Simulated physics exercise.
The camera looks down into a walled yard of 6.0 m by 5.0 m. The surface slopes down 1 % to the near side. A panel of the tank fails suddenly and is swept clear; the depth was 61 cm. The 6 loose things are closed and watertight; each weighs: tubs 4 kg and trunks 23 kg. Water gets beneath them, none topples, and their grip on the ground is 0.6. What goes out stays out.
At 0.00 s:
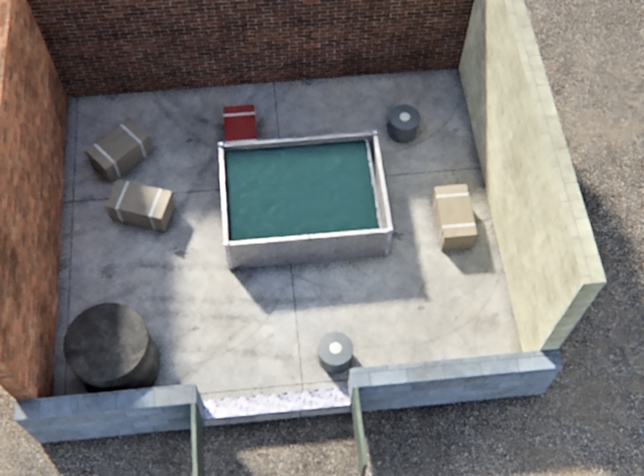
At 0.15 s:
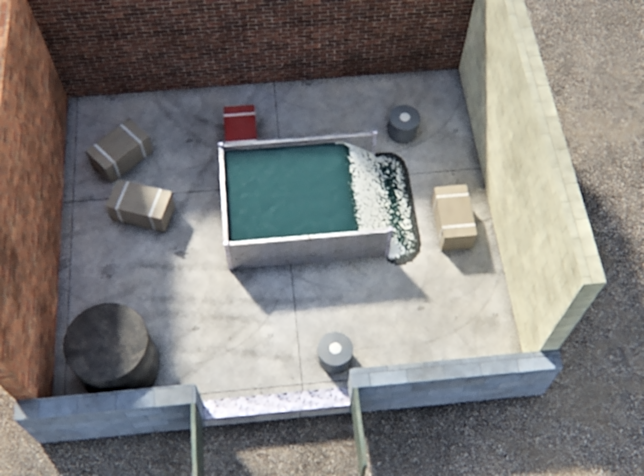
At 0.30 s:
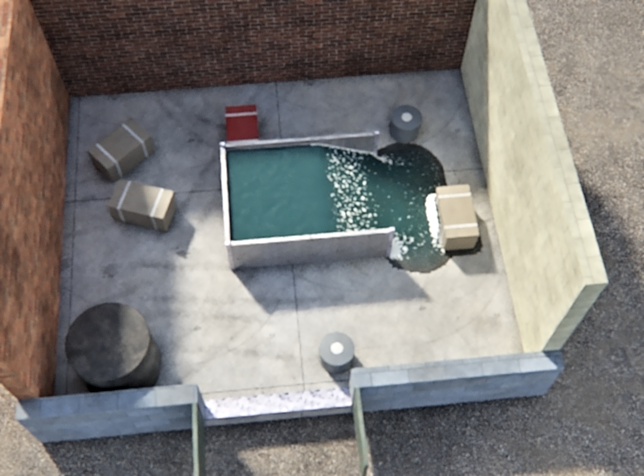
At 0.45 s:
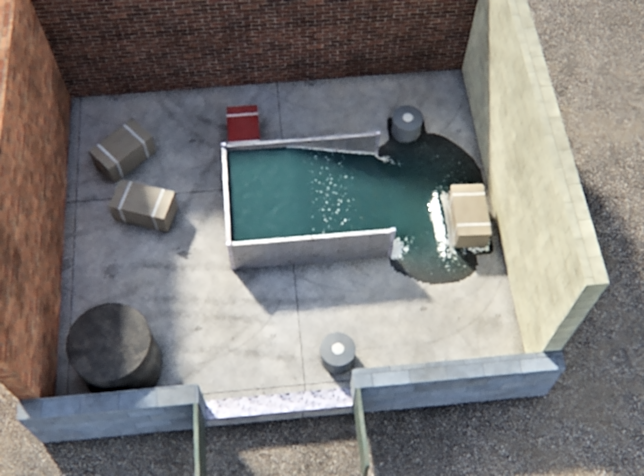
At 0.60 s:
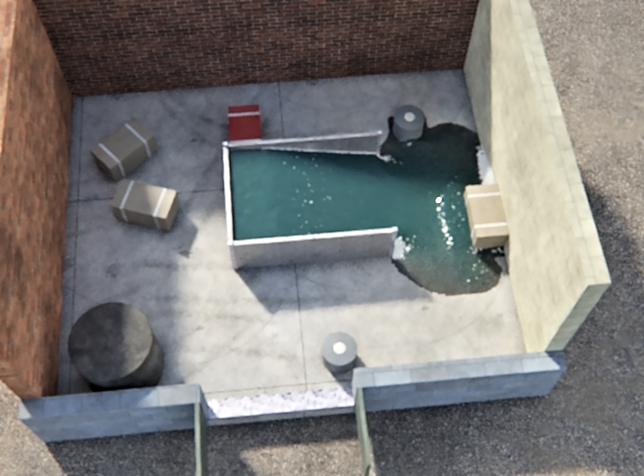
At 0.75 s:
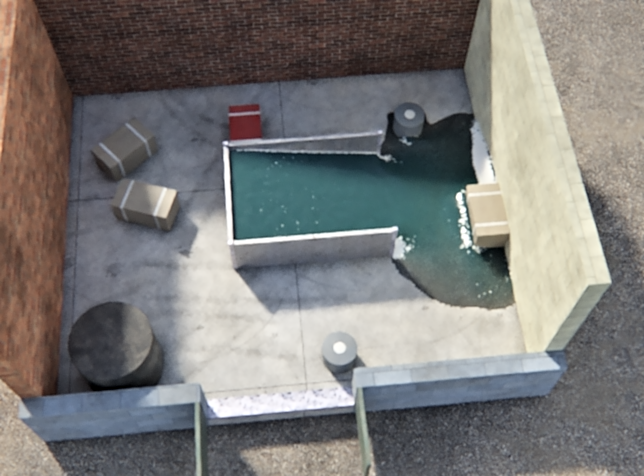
The video shows a walled yard where green water bursts through the right side of a tank and spreads across the floor, pushing a tan trunk to the right-hand wall while the red trunk behind the tank stays put.
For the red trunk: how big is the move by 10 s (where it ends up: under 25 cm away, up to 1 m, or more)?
The red trunk travels far.
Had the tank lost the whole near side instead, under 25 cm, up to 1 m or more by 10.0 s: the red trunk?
In that case the red trunk holds its place.
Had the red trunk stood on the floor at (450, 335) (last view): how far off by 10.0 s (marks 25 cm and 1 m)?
It gets carried off.
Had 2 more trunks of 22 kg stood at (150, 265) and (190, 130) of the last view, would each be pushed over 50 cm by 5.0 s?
In that order: Less, short of it.
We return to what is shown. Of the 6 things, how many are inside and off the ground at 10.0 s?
6 of them.
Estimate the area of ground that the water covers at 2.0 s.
About 10.5 m2.
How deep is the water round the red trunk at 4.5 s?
About 6 cm.
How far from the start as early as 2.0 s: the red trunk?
About 0 cm.
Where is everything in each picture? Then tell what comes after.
The first frame shows the red trunk at (240, 128) rests on the ground; water covers 3.1 m2; 0 of 6 have shifted.
The second frame shows the red trunk at (240, 128) rests on the ground; 4.0 m2 under water; 0 of 6 have shifted.
The third frame shows the red trunk at (242, 128), on the bottom; water covers 4.8 m2; 0 of 6 have shifted.
The fourth frame shows the red trunk at (243, 128) rests on the ground; 5.8 m2 under water; 1 of 6 have shifted.
The fifth frame shows the red trunk at (245, 128), on the bottom; water covers 6.8 m2; 1 of 6 have shifted.
The sixth frame shows the red trunk at (245, 127) rests on the ground; 7.4 m2 under water; 1 of 6 have shifted.
After 2.0 s the red trunk is near (245, 127), 0.0 m from its start, aground; 0 of 6 are out; 1 afloat.
After 4.5 s the red trunk is near (169, 135), 1.1 m from its start, aground; 0 of 6 are out; 1 afloat.
After 7.0 s the red trunk is near (127, 133), 1.7 m from its start, afloat; 0 of 6 are out; 6 afloat.
After 10.0 s the red trunk is near (116, 163), 1.9 m from its start, afloat; 0 of 6 are out; 6 afloat.
